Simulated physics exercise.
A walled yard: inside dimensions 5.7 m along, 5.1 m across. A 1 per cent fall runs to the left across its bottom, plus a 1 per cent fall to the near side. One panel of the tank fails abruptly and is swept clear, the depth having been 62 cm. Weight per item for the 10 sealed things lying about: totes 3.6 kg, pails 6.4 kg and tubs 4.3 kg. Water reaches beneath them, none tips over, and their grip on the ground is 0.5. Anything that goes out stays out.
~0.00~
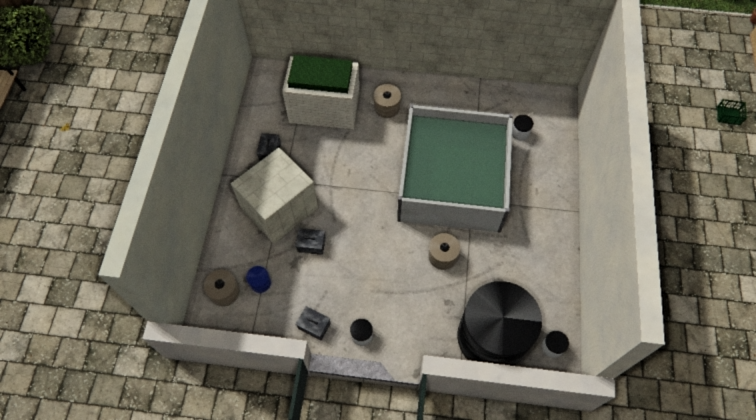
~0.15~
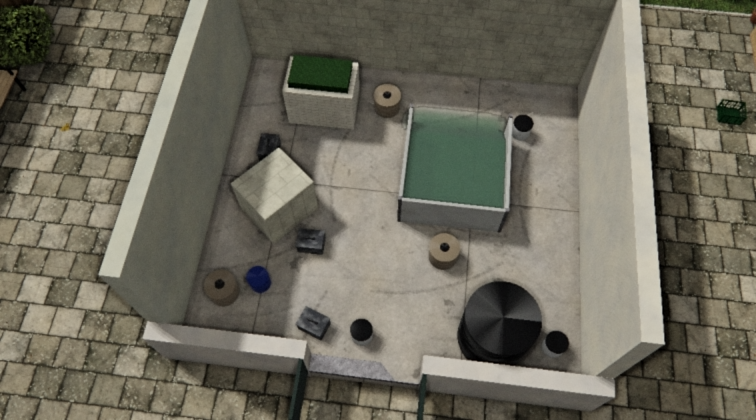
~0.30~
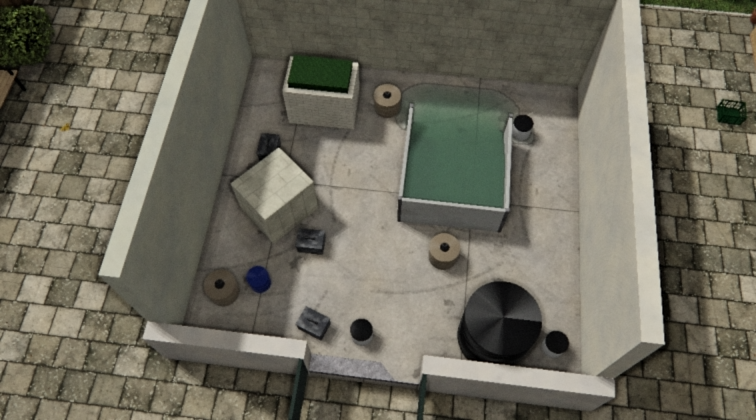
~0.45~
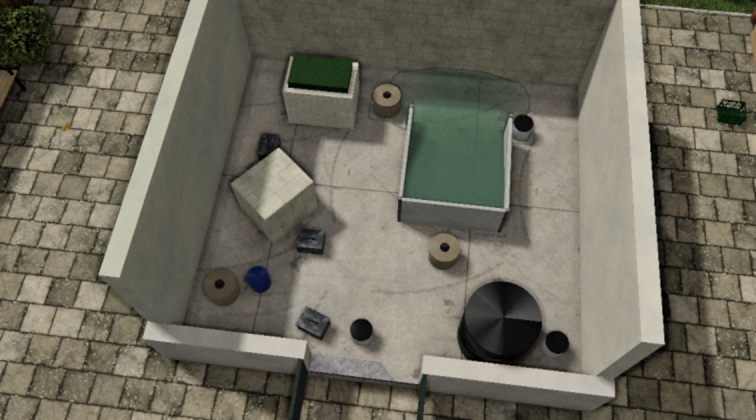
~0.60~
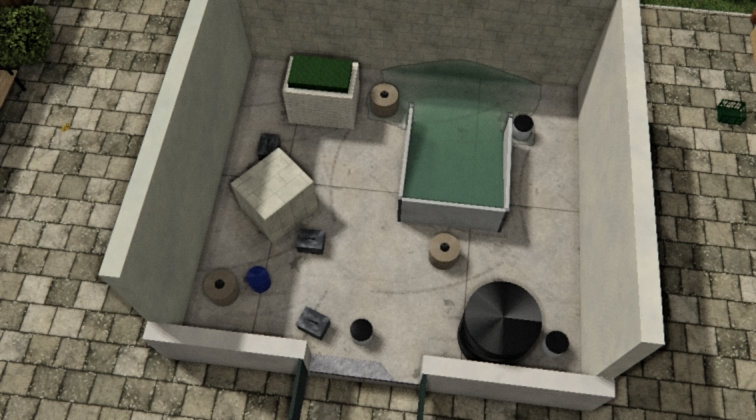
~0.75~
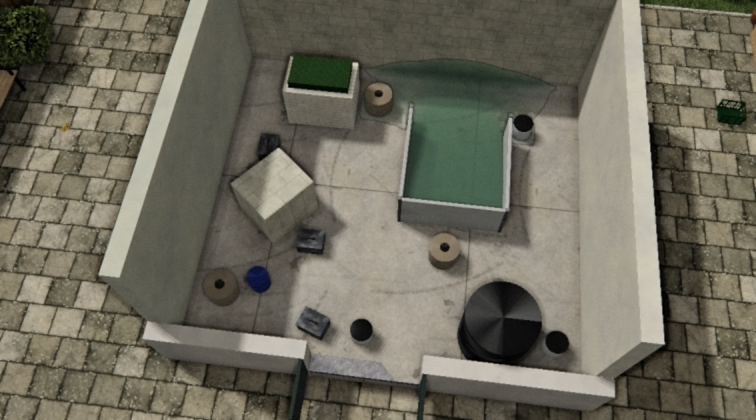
Clear greenish water slips out through the open far side of a raised tank, fanning toward the back wall of a pale walled yard seen from high above. Around the tank stand a grass-topped planter, a tilted pale block, tan tubs, dark pails, a blue object at left and a black round tank lower right. The spreading water nudges the tan tub near the planter slightly left, while the camera stays still.
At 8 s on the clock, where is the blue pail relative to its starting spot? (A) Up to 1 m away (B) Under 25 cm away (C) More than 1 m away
Under 25 cm away.
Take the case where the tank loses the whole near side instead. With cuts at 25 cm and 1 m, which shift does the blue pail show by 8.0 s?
I'd expect the blue pail to have remained in place.
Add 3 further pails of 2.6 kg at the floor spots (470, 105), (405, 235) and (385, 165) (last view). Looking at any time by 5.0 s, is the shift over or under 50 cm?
Listed order gives above the limit, within the limit, above the limit.
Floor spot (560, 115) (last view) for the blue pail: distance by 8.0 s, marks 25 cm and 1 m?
Outcome: It is taken a long way.
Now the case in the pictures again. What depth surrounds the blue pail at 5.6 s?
Close to 4 centimetres.
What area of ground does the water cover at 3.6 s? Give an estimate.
Roughly 21 m2 of it is wet.
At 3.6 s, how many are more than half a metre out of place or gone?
Count: 2.
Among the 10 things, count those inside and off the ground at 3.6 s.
Then: 3.
After 1.6 s the blue pail is near (258, 276), 0.0 m from its start, aground; 0 of 10 are out; 0 afloat.
After 3.6 s the blue pail is near (258, 276), 0.0 m from its start, aground; 0 of 10 are out; 3 afloat.
After 5.6 s the blue pail is near (258, 276), 0.0 m from its start, aground; 0 of 10 are out; 5 afloat.
After 8.0 s the blue pail is near (253, 273), 0.1 m from its start, aground; 2 of 10 are out; 4 afloat.
